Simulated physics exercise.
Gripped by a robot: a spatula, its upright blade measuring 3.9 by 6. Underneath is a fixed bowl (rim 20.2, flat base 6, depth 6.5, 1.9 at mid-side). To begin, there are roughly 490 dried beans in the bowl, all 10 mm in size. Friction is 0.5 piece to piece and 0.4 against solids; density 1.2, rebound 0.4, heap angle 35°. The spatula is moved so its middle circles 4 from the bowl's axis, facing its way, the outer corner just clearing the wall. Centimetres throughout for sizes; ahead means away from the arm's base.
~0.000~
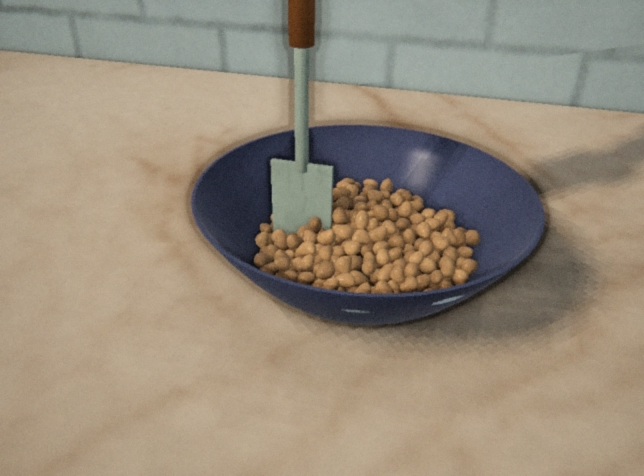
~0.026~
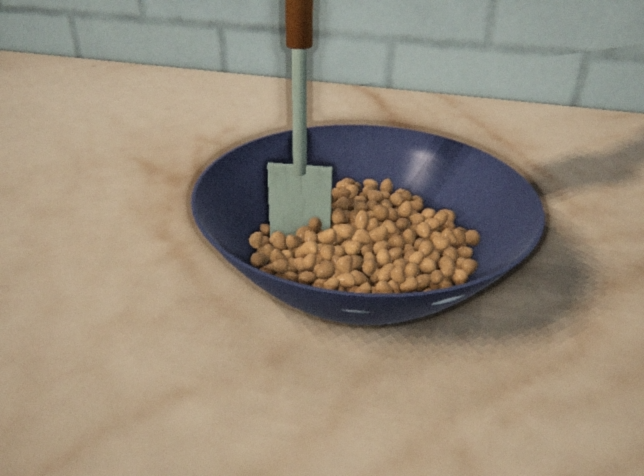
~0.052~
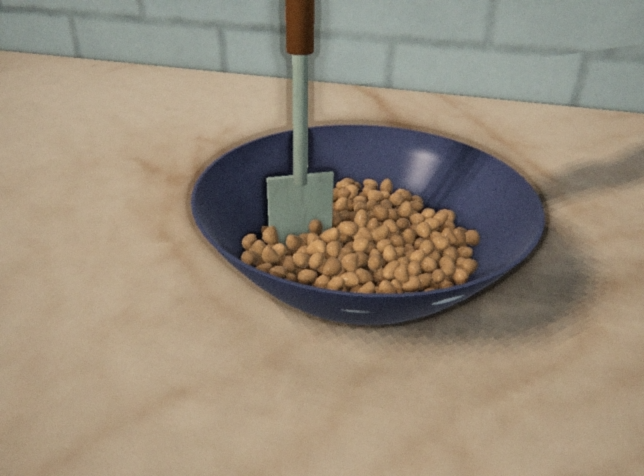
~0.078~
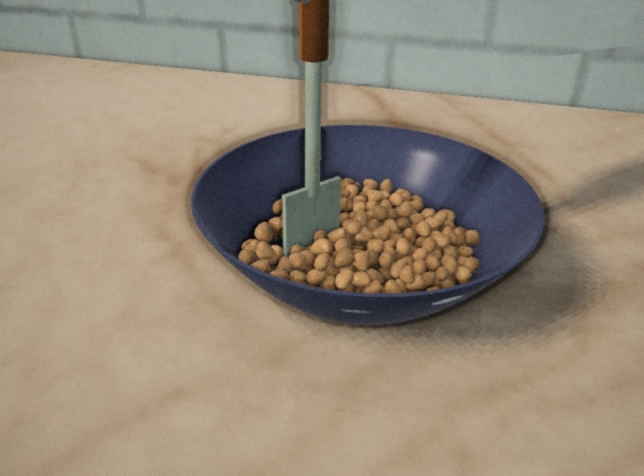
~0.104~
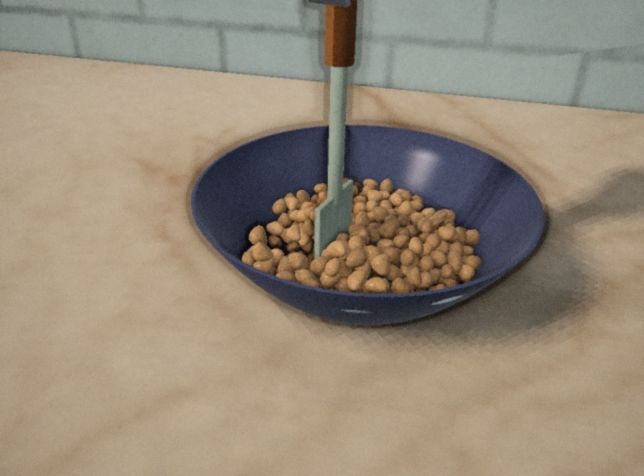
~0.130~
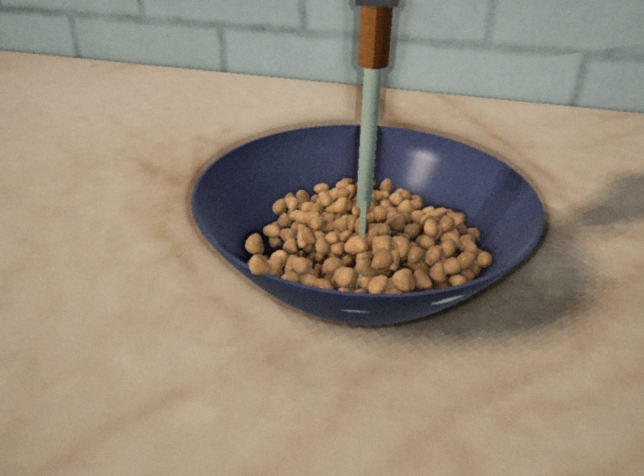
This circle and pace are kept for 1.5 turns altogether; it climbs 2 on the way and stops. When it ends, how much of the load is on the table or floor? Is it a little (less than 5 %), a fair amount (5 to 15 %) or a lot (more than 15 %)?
A fair amount, from 5 to 15 %.
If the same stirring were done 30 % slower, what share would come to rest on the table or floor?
Estimate: Near 0 in a hundred.
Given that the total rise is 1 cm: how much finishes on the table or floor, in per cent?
Around 10 %.
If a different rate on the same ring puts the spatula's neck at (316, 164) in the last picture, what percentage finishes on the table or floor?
It comes to around 0 percent.
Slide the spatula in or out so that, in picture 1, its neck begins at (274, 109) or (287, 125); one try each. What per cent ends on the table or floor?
Near 5 and 10 in a hundred, one try each.
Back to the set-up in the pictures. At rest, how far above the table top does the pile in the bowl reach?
I'd say close to 6.0 centimetres.
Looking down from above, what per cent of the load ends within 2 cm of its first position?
I'd say something near 25 percent.
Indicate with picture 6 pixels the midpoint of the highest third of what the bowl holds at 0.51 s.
Somewhere around (316, 218), I think.
By 0.32 s, 268° round, highest piece 9 above the table; 459 in the bowl, 6 on the table or floor, 22 in flight or on the tool.
By 0.51 s, 77° round, highest piece 7 above the table; 438 in the bowl, 46 on the table or floor, 3 in flight or on the tool.
By 0.80 s, 180° round, highest piece 6 above the table; 438 in the bowl, 49 on the table or floor.
By 1.50 s, 180° round, highest piece 6 above the table; 438 in the bowl, 49 on the table or floor.
Final count, 438 in the bowl, 49 on the table or floor. That is 10 % on the table or floor.
